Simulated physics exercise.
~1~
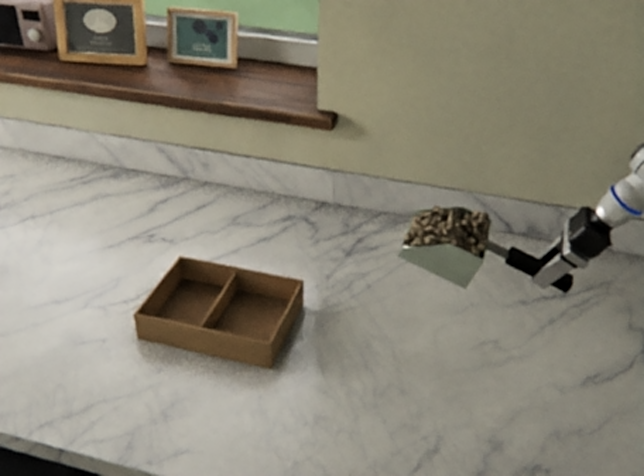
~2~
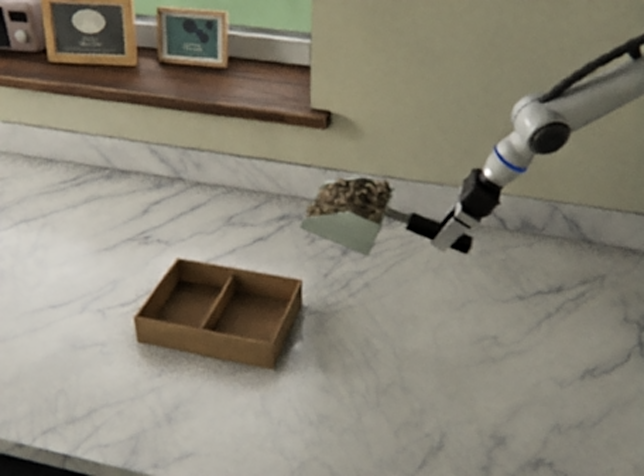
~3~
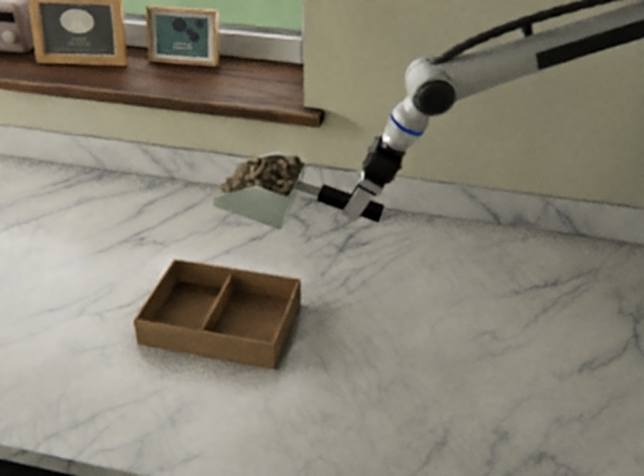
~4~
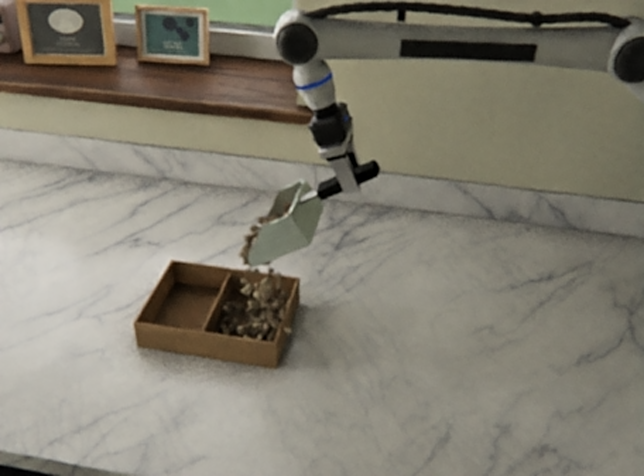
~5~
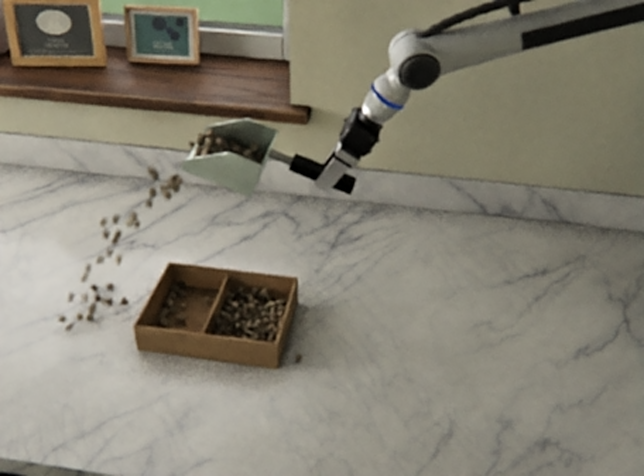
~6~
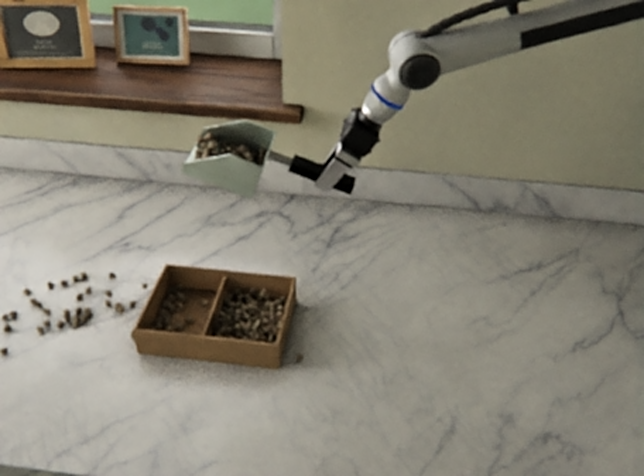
A robot arm carried a scoop heaped with small brown pebbles left across a marble counter and tipped many into the right side of a divided wooden box, then swung back, flinging others left, leaving some scattered on the counter and some still in the scoop.
